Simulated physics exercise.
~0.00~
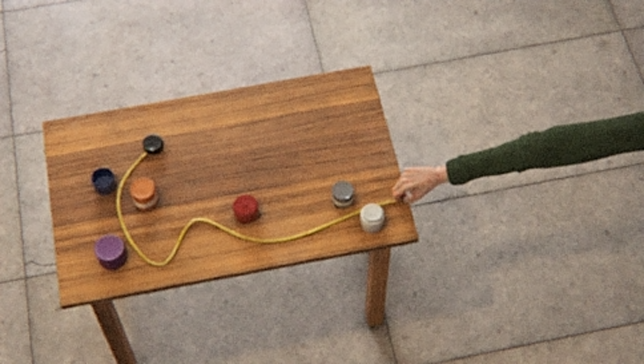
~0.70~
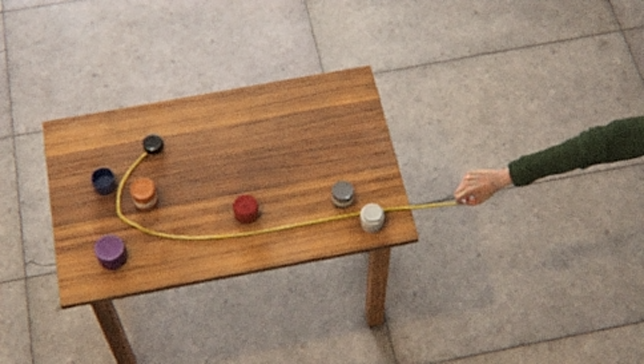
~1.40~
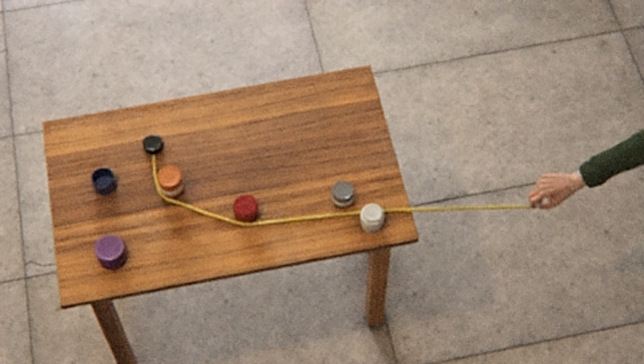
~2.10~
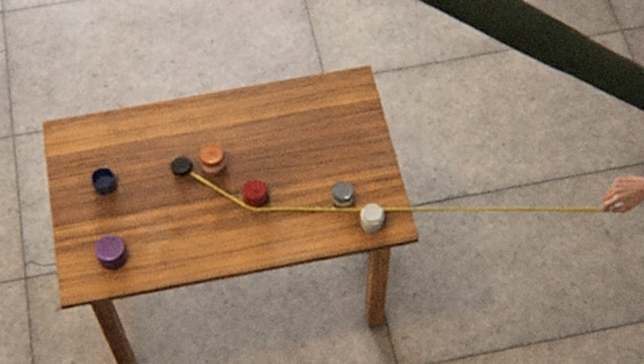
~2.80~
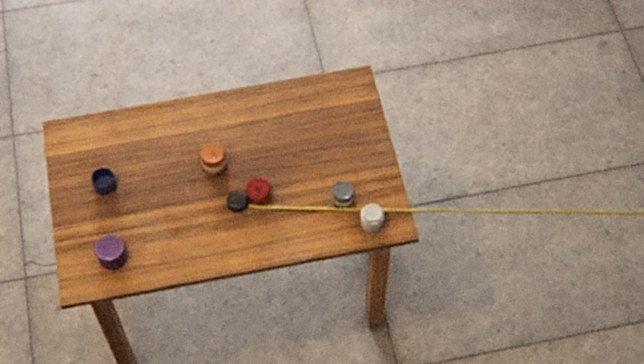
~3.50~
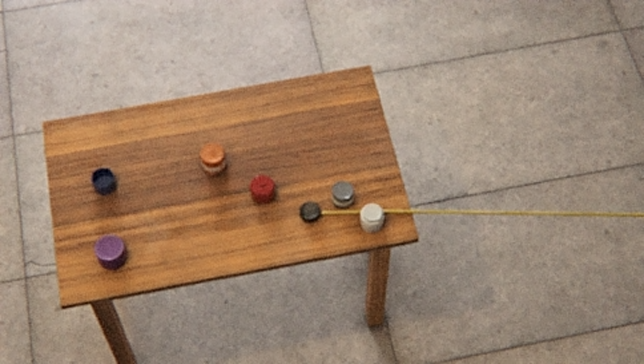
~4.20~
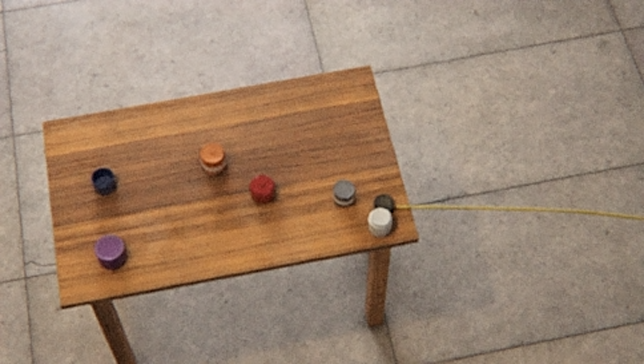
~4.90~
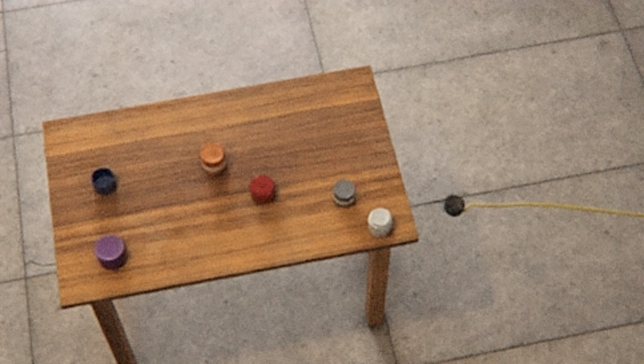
A hand draws a yellow cord rightward across a wooden table, tightening it and sweeping the orange container aside, then pulling the attached black puck past the red one, which shifts slightly, and against the white one, nudging it, until the puck leaves the tabletop at the right.
